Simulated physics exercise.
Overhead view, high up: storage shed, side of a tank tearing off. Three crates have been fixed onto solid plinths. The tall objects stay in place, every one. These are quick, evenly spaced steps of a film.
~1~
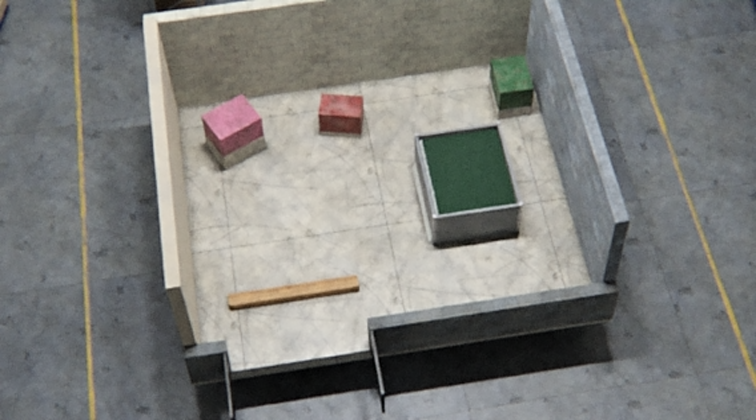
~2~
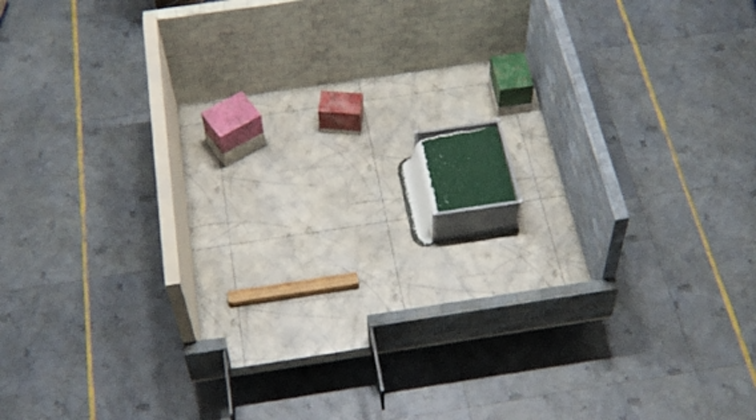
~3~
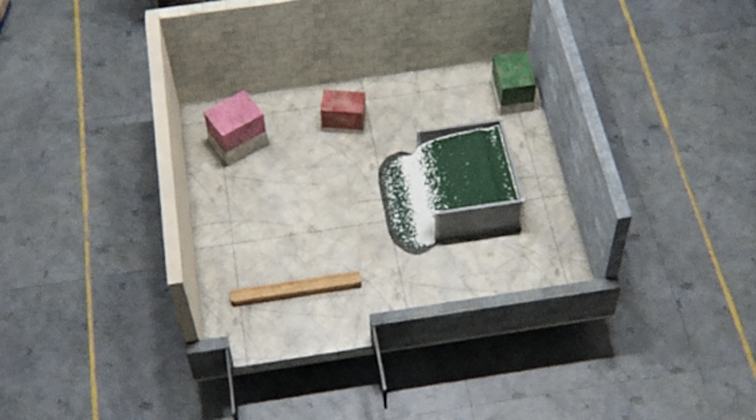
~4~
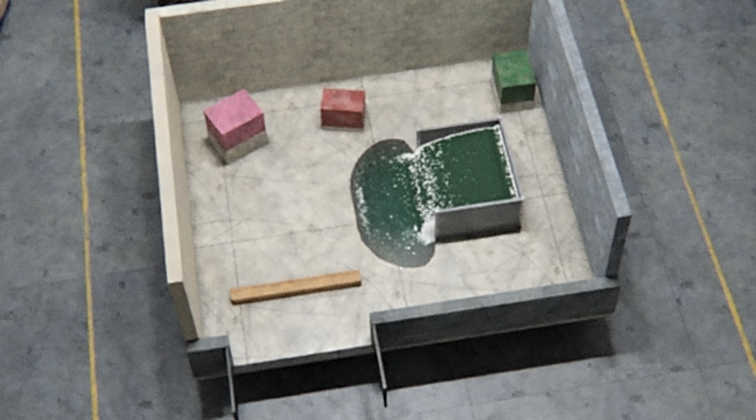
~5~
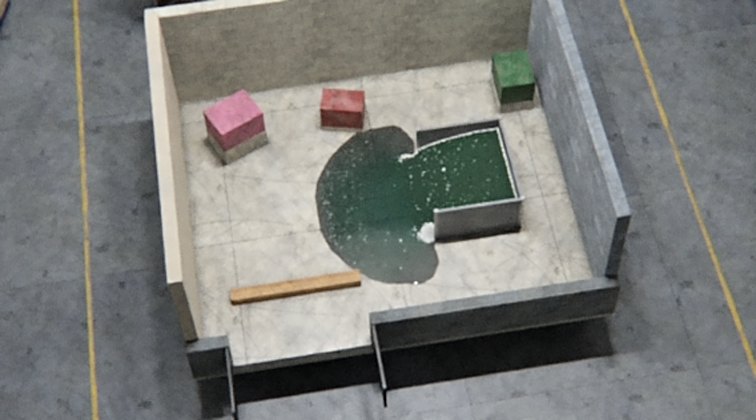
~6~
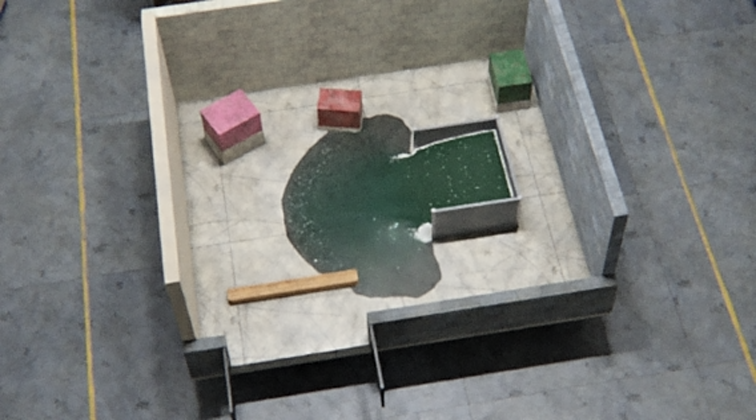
The video shows an overhead view of a walled enclosure where the left side of a tank of green water gives way, and water pours out and spreads left across the pale floor, reaching near the red block and wooden beam.
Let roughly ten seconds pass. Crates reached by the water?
Outcome: I expect the red crate to be touched by the water, I expect the pink crate to stay untouched, I expect the green crate to stay untouched.
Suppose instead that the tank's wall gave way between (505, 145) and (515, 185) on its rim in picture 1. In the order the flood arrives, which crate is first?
The one in green comes first.
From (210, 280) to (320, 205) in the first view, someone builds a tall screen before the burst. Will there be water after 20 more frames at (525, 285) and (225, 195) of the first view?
Untouched, reached.
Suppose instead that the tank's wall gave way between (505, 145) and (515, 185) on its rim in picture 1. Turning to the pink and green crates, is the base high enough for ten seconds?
Within ten seconds the pink crate stays untouched and the green crate is drenched.
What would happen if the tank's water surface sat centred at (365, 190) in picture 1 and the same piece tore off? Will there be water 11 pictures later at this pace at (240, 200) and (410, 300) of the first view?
The first spot is wetted, while the second is not reached.
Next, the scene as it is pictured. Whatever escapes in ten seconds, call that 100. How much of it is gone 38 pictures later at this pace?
Near 80 in a hundred.
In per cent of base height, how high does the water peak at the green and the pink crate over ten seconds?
About 50 % and 60 %.
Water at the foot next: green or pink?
Note: The one in pink is first.
A moment on, water covers 45 % of the floor; the red crate water round its plinth, the pink crate water round its plinth, the green crate not reached.
Next, water covers 50 % of the floor; the red crate water round its plinth, the pink crate water round its plinth, the green crate not reached.
Then, water covers 60 % of the floor; the red crate water round its plinth, the pink crate water round its plinth, the green crate not reached.
Later, water covers 75 % of the floor; the red crate water round its plinth, the pink crate water round its plinth, the green crate not reached.
In the end, water covers 95 % of the floor; the red crate was topped, the pink crate stayed above the water, the green crate stayed above the water.
